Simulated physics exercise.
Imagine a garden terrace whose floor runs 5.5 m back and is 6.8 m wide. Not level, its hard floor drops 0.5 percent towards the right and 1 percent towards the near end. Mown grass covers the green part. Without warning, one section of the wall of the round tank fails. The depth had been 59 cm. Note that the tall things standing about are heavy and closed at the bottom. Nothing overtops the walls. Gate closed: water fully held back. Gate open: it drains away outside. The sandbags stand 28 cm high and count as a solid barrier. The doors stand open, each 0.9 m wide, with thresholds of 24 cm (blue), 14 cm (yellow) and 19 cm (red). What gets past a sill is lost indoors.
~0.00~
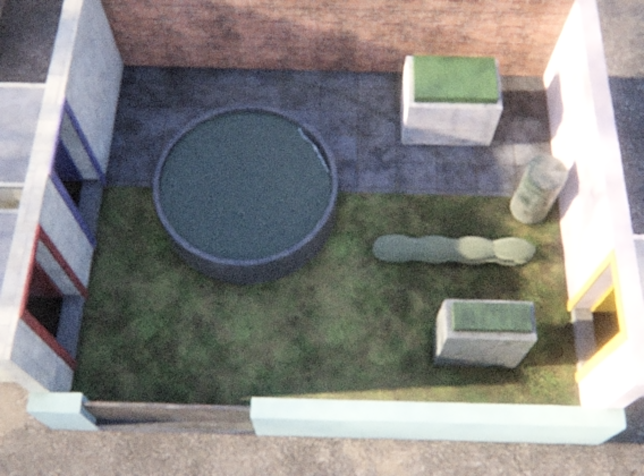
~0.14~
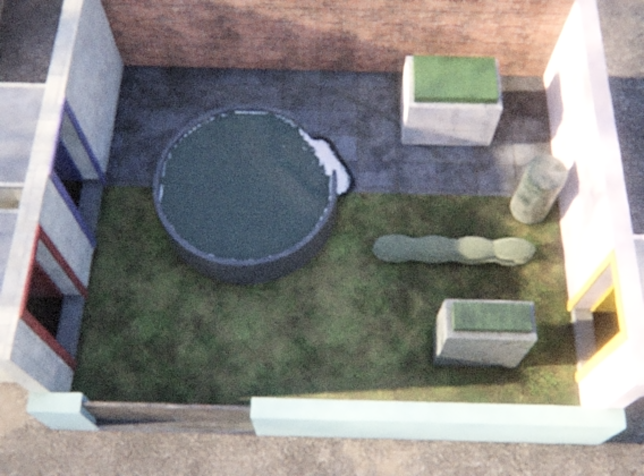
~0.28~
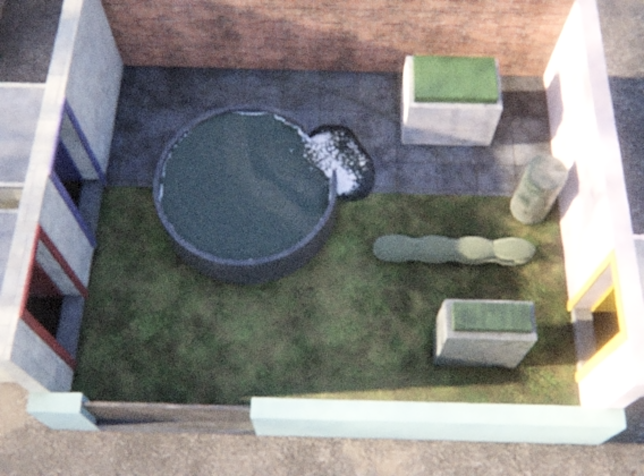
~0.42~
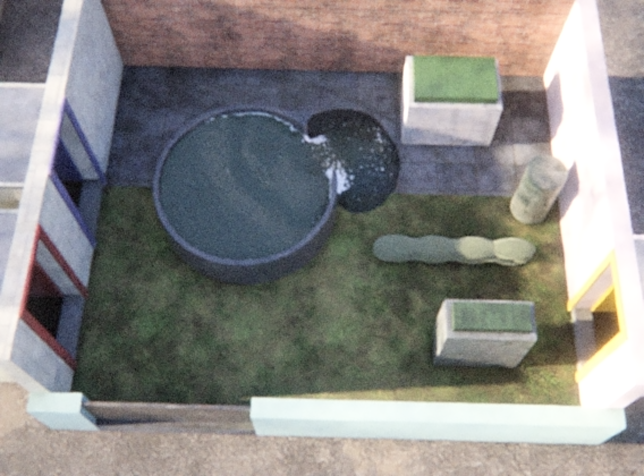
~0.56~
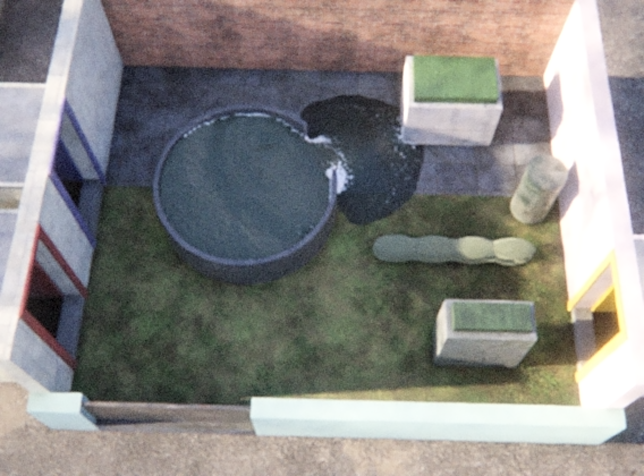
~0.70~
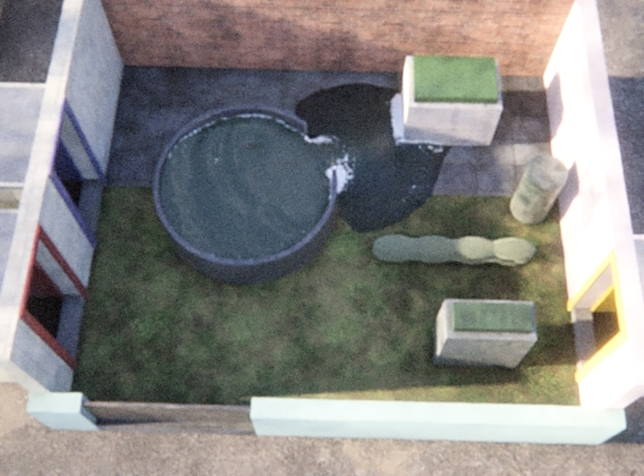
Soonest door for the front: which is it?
The yellow one.
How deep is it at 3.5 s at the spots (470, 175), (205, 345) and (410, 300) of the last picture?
Reading - approx. 6 / 0 / 0 cm.
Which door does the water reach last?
It's the red one.
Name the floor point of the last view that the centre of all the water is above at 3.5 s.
I'd put it close to (324, 177).
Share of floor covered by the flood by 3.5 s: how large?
Around 45 per cent.
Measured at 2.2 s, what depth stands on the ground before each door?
Depths (cm): Blue = 0; yellow = 0; red = 0.
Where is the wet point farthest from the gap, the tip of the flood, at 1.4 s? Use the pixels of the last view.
About (545, 150) in the last view.
After 1.4 s water covers 20 % of the floor and is deepest (38 cm) near (381, 78); blue door not reached, yellow door not reached, red door not reached.
After 2.2 s water covers 30 % of the floor and is deepest (34 cm) near (381, 78); blue door not reached, yellow door not reached, red door not reached.
After 3.5 s water covers 45 % of the floor and is deepest (28 cm) near (537, 82); blue door not reached, yellow door reached at 3.3 s, red door not reached.
After 7.0 s water covers 70 % of the floor and is deepest (22 cm) near (493, 244); blue door reached at 4.4 s, yellow door reached at 3.3 s, red door not reached.
After 12.0 s water covers 95 % of the floor and is deepest (14 cm) near (537, 191); blue door reached at 4.4 s, yellow door reached at 3.3 s, red door reached at 7.6 s.
